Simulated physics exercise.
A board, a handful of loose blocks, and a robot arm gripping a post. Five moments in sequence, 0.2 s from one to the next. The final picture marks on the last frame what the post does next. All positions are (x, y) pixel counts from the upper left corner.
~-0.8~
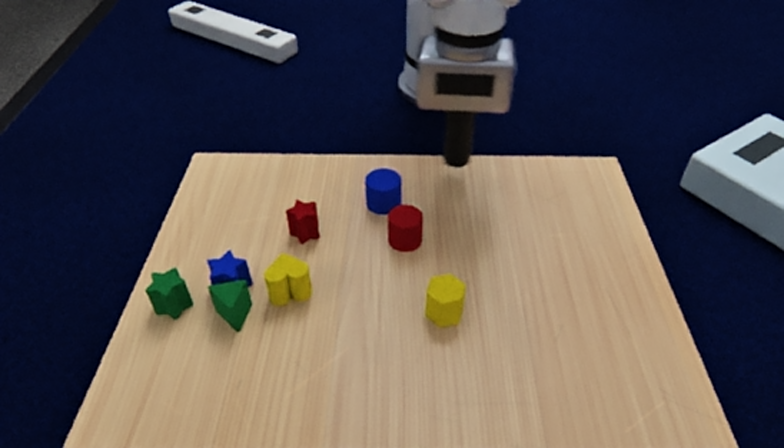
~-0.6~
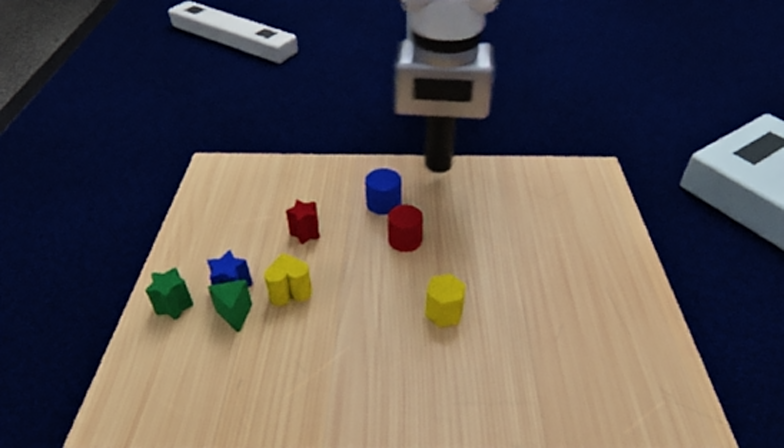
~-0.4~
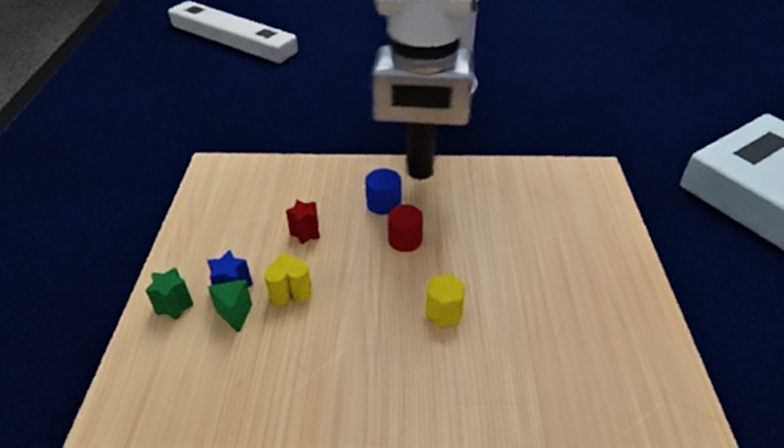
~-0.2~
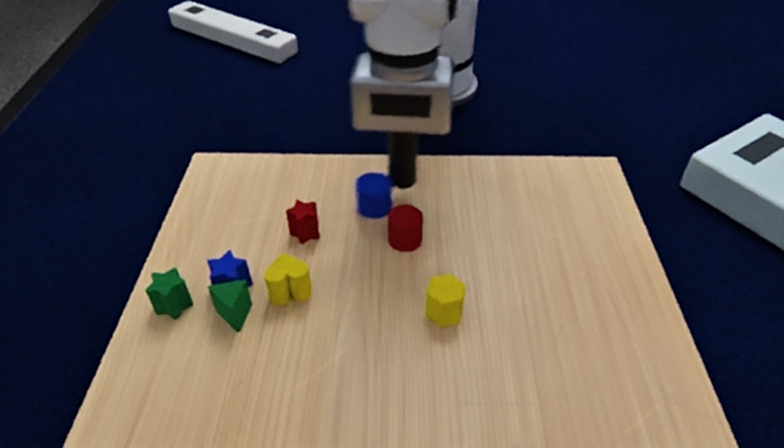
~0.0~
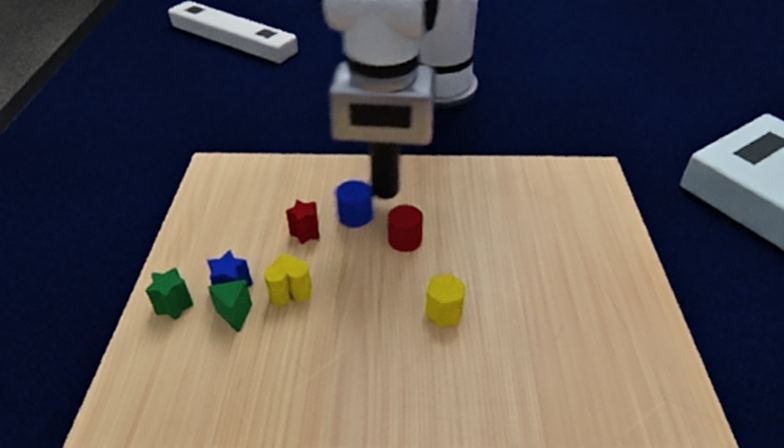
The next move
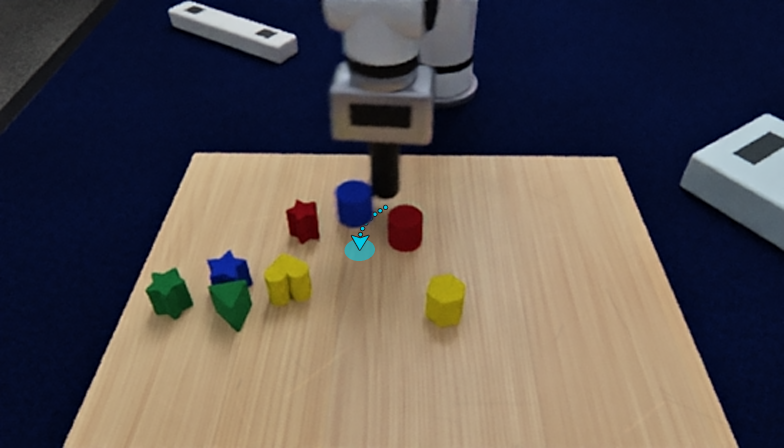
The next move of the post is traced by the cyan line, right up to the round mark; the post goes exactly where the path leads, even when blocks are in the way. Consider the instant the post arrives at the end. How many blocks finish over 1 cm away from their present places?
Blocks that move over 1 cm: One.
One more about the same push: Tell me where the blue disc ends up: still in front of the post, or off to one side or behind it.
Slipped loose.
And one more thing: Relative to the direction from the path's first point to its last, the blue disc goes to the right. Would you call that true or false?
True - the claim holds.
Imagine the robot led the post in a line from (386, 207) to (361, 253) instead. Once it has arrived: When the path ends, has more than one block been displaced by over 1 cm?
Going by the path, no.
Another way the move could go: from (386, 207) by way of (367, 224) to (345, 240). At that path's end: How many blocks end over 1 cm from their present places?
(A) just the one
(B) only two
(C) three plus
B
Path on the board, from (386, 207) by way of (370, 218) and (361, 233) to (360, 250).
On the path given first. Halfway along, post (363, 209); red star (299, 209), turned 15° anticlockwise; blue disc (329, 200).
At the end, post (359, 234); red star (297, 209), turned 10° anticlockwise; blue disc (327, 202); red disc in place.
